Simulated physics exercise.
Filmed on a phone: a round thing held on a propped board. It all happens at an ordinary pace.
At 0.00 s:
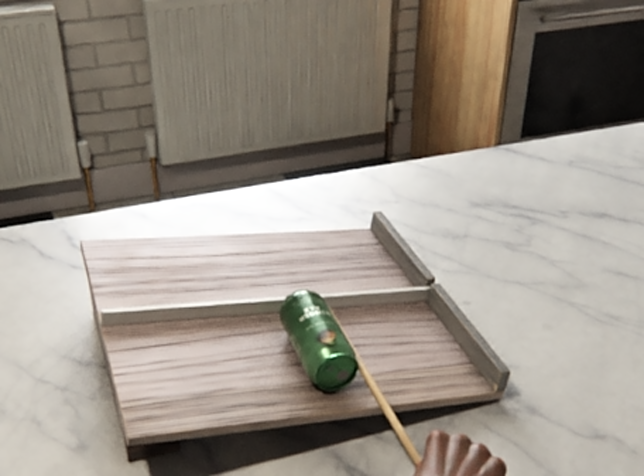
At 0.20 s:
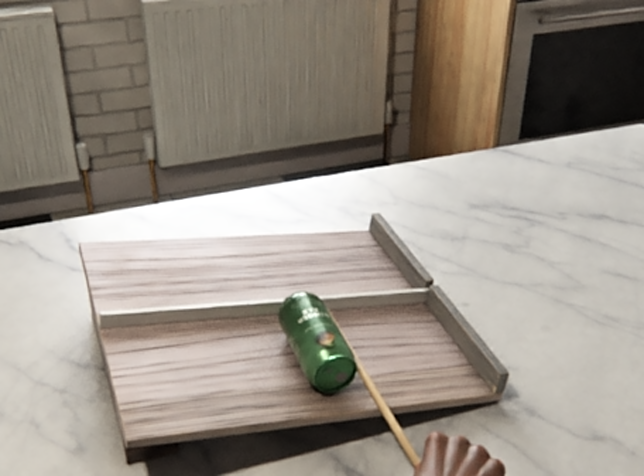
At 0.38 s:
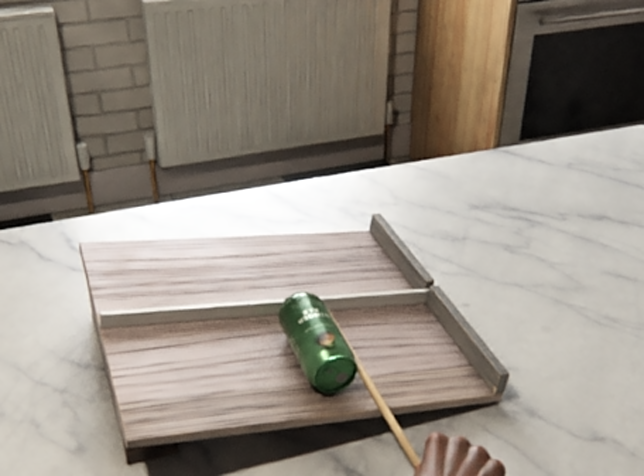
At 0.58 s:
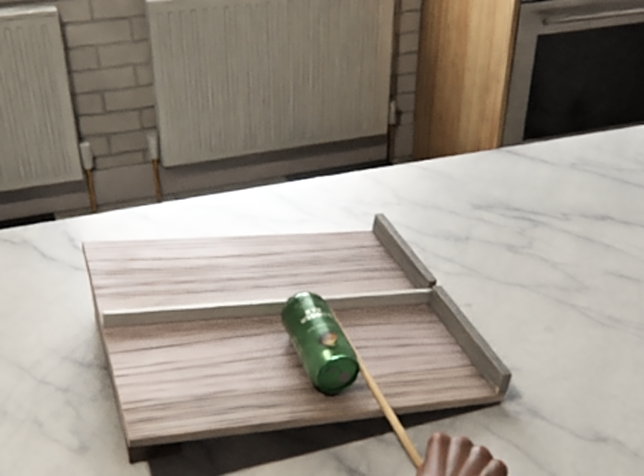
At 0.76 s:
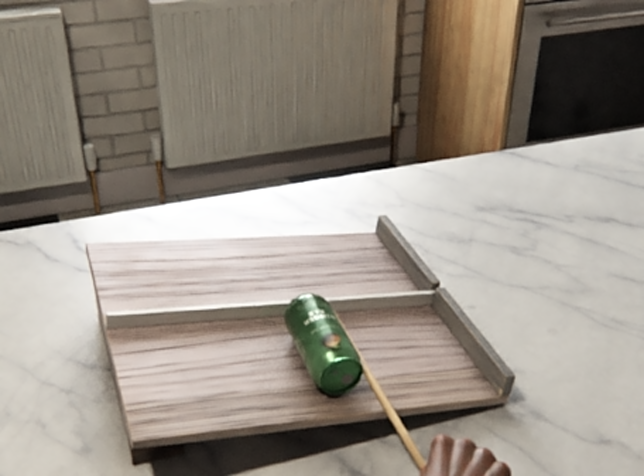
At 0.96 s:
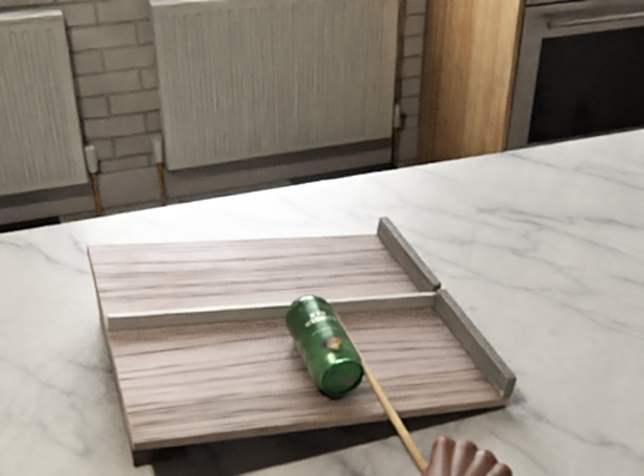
A hand holding a thin stick against a green can on a tilted wooden board, the can staying still on a marble counter.
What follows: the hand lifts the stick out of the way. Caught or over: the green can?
Outcome: The green can is held by the strip.
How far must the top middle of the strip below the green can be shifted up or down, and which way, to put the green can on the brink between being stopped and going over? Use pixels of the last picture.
A shift of 12 pixels, going down.
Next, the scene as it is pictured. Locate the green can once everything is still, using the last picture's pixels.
Near (449, 333).
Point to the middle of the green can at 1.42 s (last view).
At about (389, 338).
Around 1.24 s, green can rolling on the board near (345, 342).
Around 1.42 s, green can rolling on the board near (389, 338).
Around 1.56 s, green can rolling on the board near (437, 334).
Finally (2.6 s), the green can stops on the board, near (449, 332).
